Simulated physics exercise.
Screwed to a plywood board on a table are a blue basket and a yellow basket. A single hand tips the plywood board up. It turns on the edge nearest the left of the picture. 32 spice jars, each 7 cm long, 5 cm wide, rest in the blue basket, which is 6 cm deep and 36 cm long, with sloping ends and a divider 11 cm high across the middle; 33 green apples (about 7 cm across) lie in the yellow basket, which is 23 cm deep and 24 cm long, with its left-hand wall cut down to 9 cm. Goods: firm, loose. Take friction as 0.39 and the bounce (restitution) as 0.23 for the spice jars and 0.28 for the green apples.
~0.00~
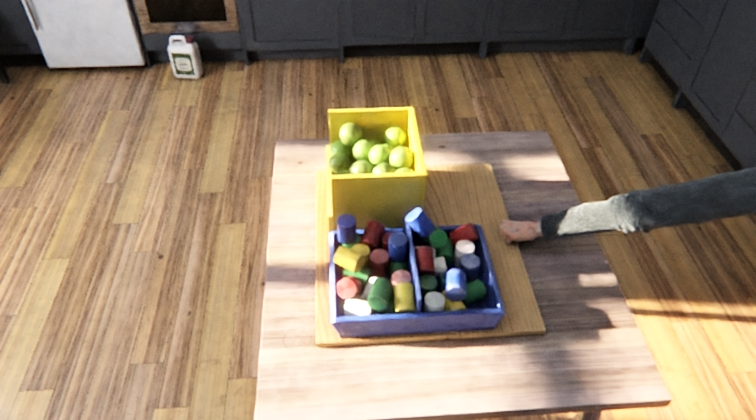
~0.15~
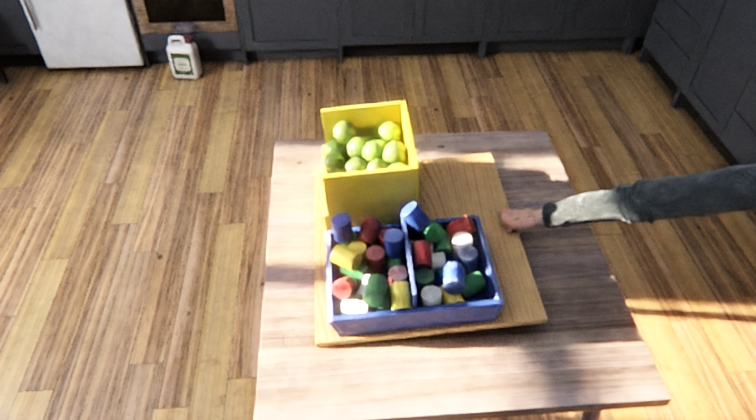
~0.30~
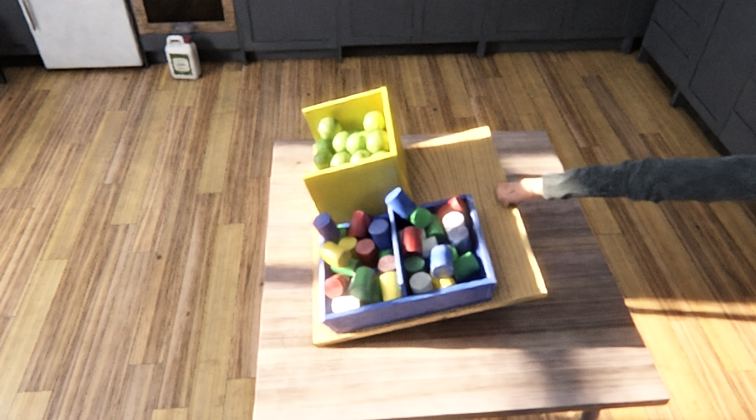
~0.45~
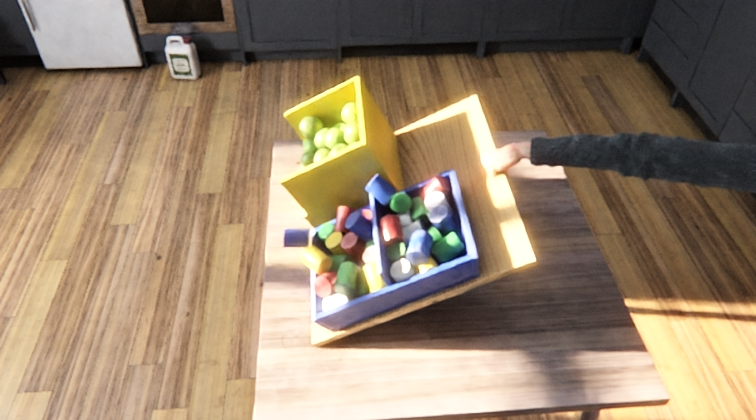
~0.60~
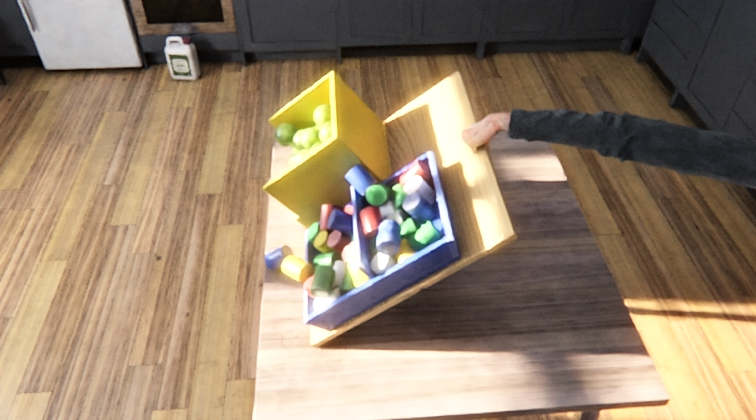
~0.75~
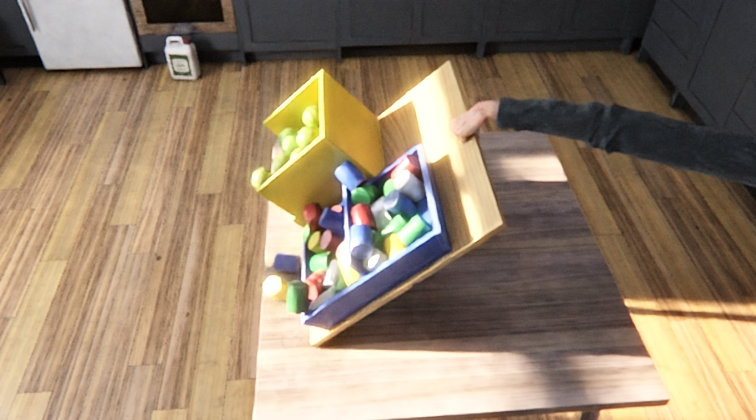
In a kitchen, a hand tilts a board leftward with boxed green fruit and small colourful jars, a few jars tumbling out.
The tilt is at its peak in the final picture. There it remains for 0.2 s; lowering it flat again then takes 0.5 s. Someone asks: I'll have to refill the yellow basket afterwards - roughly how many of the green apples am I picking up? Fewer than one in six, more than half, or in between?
You'll be picking up between a sixth and a half of them.
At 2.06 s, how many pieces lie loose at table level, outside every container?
I'd guess near 1.
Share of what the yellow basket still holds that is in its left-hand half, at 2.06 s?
About 60 per cent.
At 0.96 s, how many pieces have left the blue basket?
Roughly, out by then: Blue basket 3.
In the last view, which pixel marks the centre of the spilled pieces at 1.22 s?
The centre lands near pixel (230, 302).
After 0.96 s, tilt 43°; the blue basket is down by 3 of 32 and the yellow basket is down by 8 of 33.
After 1.22 s, tilt 19°; the blue basket is down by 3 of 32 and the yellow basket is down by 10 of 33.
After 1.59 s, tilt 0°; the blue basket is down by 3 of 32 and the yellow basket is down by 10 of 33.
Final count (at 2.06 s), the blue basket is down by 3 of 32 and the yellow basket is down by 10 of 33. Asked share, 10 of 33, 30 per cent.
